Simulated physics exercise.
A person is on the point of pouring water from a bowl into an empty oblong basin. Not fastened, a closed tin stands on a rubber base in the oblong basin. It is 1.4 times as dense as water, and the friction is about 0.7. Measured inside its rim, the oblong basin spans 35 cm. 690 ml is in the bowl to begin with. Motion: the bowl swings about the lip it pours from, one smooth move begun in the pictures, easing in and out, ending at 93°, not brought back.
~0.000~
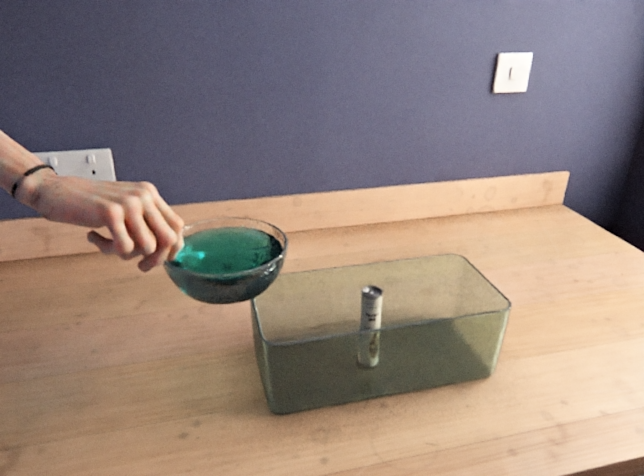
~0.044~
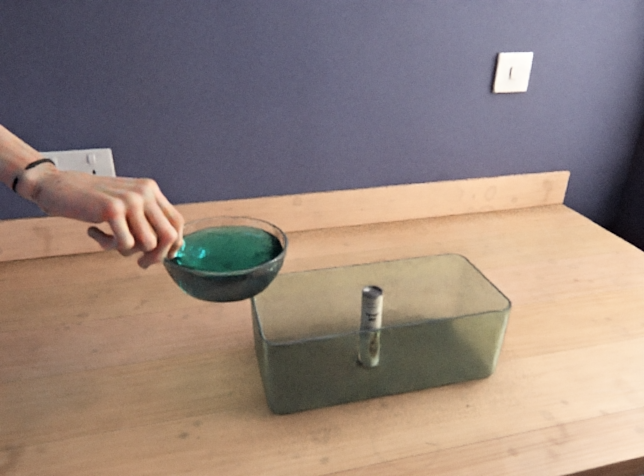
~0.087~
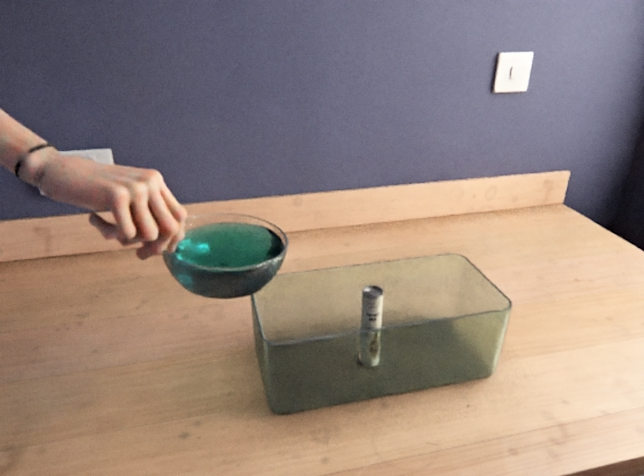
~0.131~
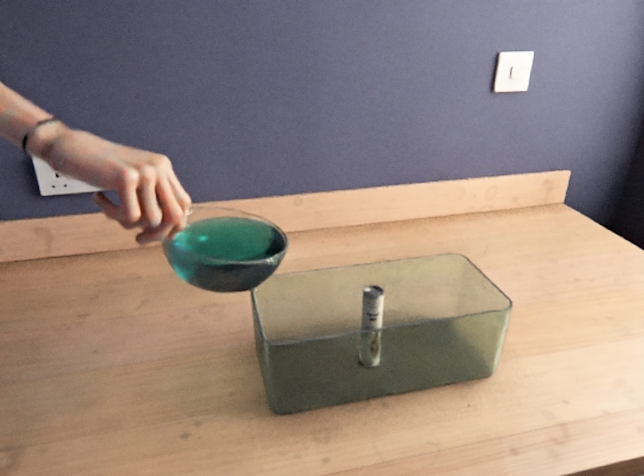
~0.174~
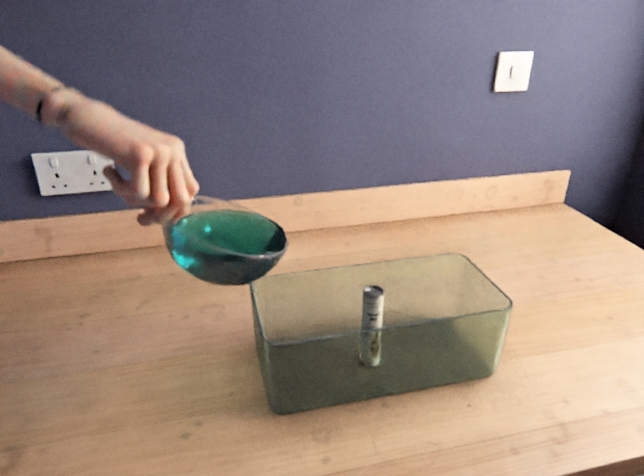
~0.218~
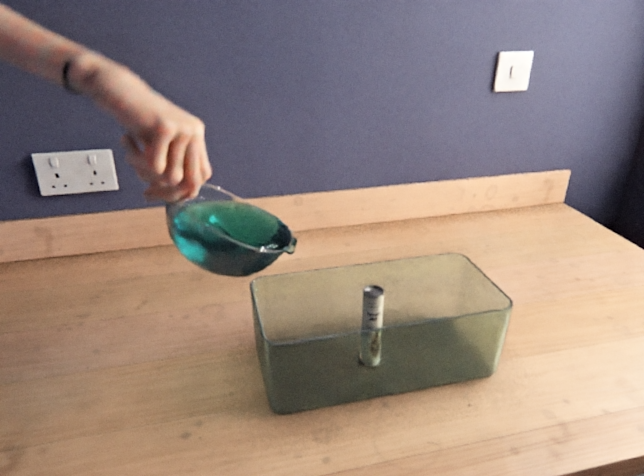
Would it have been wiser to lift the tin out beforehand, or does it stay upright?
It should have come out; it tips over.
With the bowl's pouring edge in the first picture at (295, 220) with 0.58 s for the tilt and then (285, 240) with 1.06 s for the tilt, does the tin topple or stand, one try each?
The tin stays vertical the first time and stays vertical the second time.
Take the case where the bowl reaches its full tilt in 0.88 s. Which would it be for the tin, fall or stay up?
The tin tumbles.
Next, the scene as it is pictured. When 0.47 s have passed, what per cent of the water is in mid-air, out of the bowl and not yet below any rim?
Estimate: About 60 % of all of it.
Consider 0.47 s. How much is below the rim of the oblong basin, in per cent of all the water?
Around 16 percent.
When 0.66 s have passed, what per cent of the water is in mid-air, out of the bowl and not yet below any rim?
Near 7 in a hundred.
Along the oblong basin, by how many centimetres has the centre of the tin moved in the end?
Around 8.0 cm.
After 0.47 s the tilt is 87° and 23 per cent is still to pour; the tin stands where it began.
After 0.66 s the tilt is 93° and 0 per cent is still to pour; the tin leans 16°.
After 0.85 s the tilt is 93° and 0 per cent is still to pour; the tin lies on its side.
After 1.06 s the tilt is 93° and 0 per cent is still to pour; the tin lies on its side.
In the end the tin lies on its side.
